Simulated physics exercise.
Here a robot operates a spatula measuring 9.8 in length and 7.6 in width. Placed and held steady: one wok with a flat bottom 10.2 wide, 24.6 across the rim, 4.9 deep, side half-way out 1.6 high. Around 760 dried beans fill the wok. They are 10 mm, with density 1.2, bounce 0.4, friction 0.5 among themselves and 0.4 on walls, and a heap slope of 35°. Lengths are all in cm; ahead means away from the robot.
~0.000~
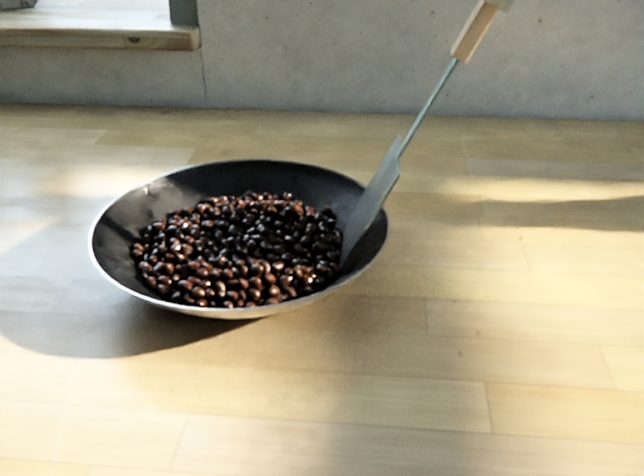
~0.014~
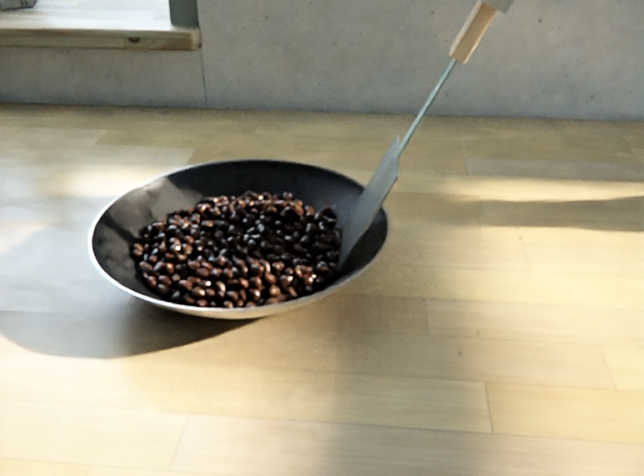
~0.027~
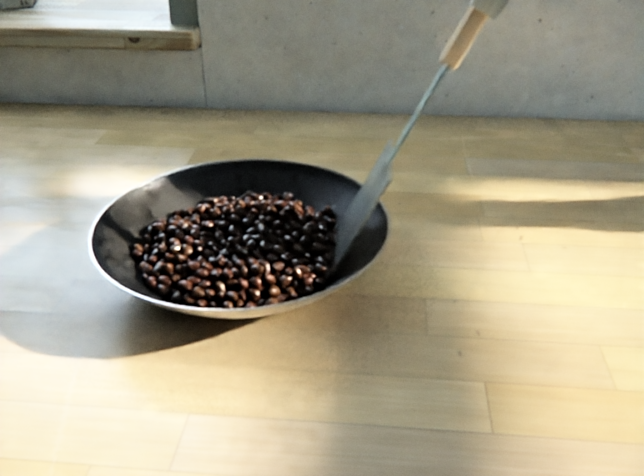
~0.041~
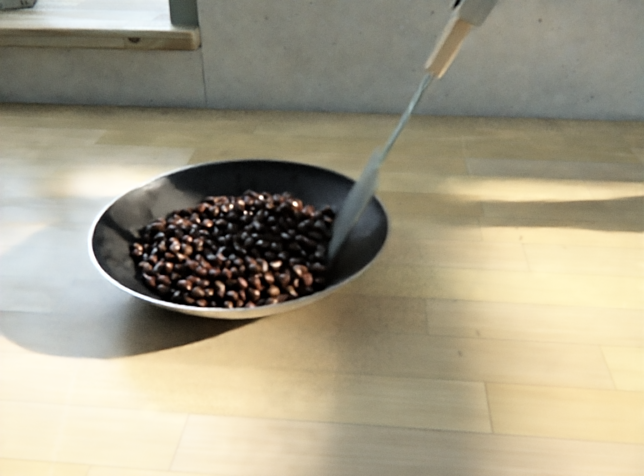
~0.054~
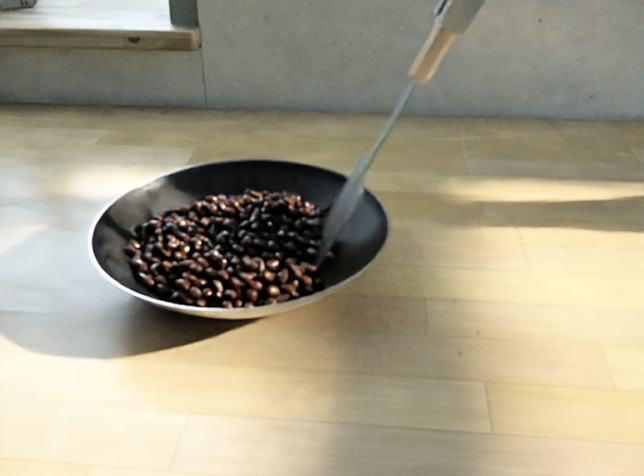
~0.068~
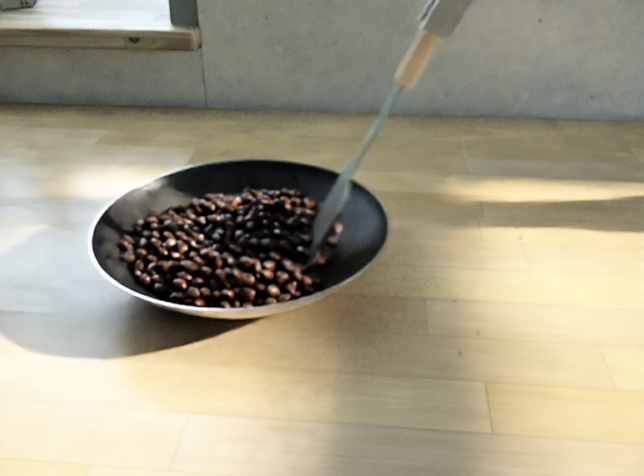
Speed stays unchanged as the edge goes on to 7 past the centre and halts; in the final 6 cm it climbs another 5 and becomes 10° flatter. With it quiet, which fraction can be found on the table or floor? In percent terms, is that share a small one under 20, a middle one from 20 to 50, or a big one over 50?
A middle one.
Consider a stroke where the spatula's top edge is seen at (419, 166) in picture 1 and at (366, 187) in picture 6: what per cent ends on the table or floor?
My guess would be close to 25 per cent.
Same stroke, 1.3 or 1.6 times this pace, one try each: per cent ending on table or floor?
Roughly 30 % and roughly 40 %.
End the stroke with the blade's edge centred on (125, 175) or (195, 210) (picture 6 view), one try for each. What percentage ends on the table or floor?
Close to 45 and close to 10 per cent, respectively.
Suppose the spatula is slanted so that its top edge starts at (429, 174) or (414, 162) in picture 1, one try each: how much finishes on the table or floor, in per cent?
Close to 25 and 30 percent respectively.
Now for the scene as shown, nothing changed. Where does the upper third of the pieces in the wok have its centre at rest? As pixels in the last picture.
Roughly (159, 231).
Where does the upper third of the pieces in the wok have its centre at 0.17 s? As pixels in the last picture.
(162, 215).
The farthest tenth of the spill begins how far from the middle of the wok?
Around 35 centimetres from the centre.
By 0.12 s, sloping 64°, highest piece 7 above the table; 756 in the wok.
By 0.17 s, sloping 60°, highest piece 12 above the table; 751 in the wok, 5 on the blade or in flight.
By 0.40 s, sloping 54°, highest piece 15 above the table; 532 in the wok, 153 on the table or floor, 71 on the blade or in flight.
By 1.45 s, sloping 54°, highest piece 6 above the table; 532 in the wok, 224 on the table or floor.
Final count, 532 in the wok, 224 on the table or floor. That is 30 % on the table or floor.
